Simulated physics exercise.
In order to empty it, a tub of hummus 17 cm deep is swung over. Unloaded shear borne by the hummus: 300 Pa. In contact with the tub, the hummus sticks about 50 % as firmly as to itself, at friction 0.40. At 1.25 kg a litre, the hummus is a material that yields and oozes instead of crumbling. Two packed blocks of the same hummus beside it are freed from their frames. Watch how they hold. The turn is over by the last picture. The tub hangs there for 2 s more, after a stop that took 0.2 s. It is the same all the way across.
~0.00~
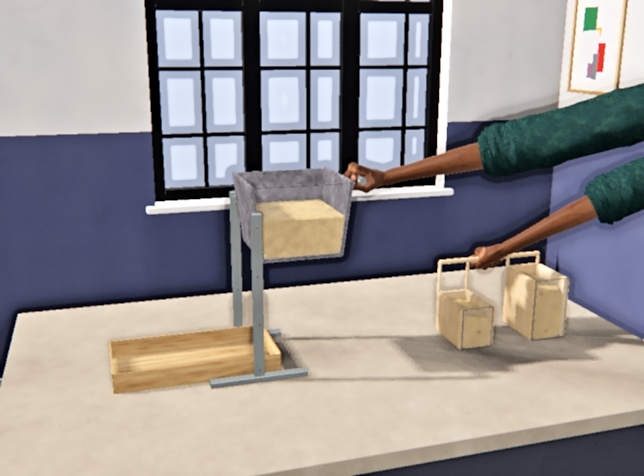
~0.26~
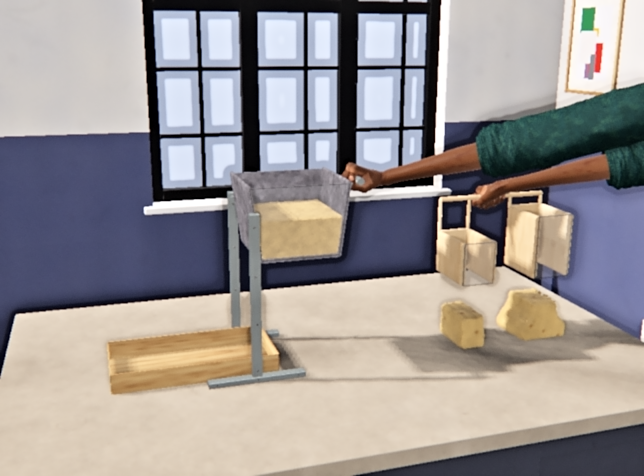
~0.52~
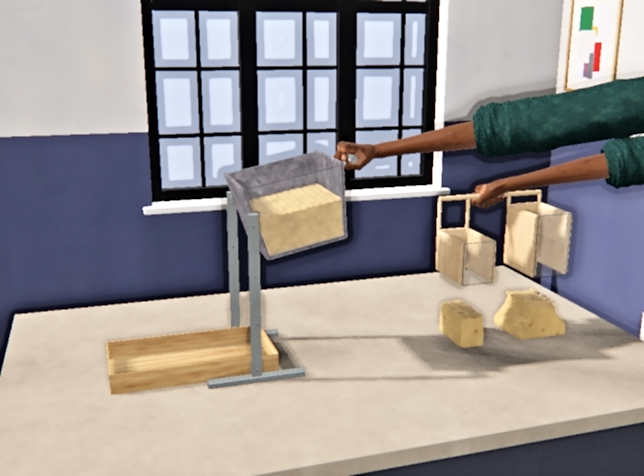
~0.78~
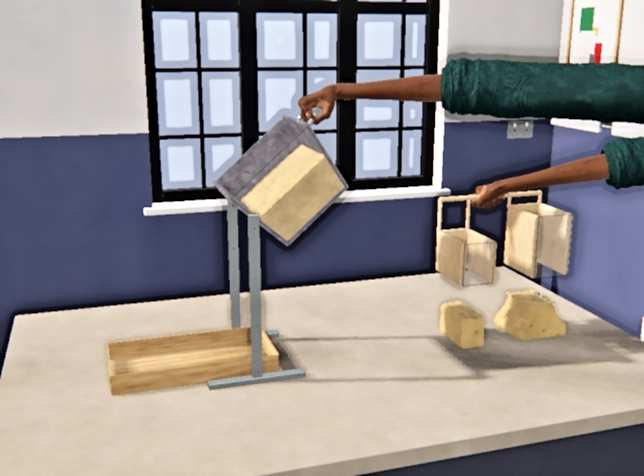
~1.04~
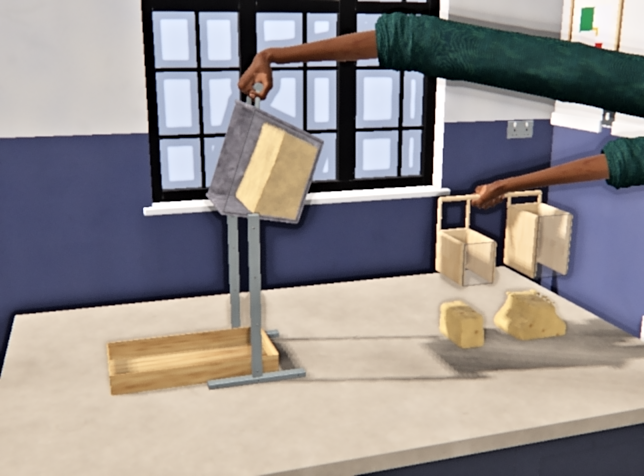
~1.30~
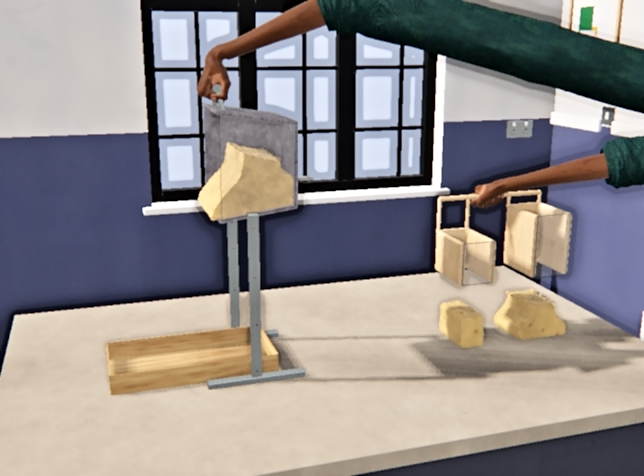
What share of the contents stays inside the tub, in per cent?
About 49 per cent.
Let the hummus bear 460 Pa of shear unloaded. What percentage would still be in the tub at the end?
The share would be near 65 %.
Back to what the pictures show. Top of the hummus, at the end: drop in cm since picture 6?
7 cm or so.
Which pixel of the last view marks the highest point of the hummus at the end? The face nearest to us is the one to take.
On the near face, the top ends up close to (263, 186).
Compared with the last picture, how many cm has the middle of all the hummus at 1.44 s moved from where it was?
It has gone close to 5 cm.
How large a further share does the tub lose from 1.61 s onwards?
Around 5 % of the whole load.
After 1.44 s, the tub is at 89 degrees and holds 79 %.
After 1.61 s, the tub is at 89 degrees and holds 54 %.
After 1.78 s, the tub is at 89 degrees and holds 49 %.
After 1.95 s, the tub is at 89 degrees and holds 49 %.
After 3.30 s, the tub is at 89 degrees and holds 49 %.
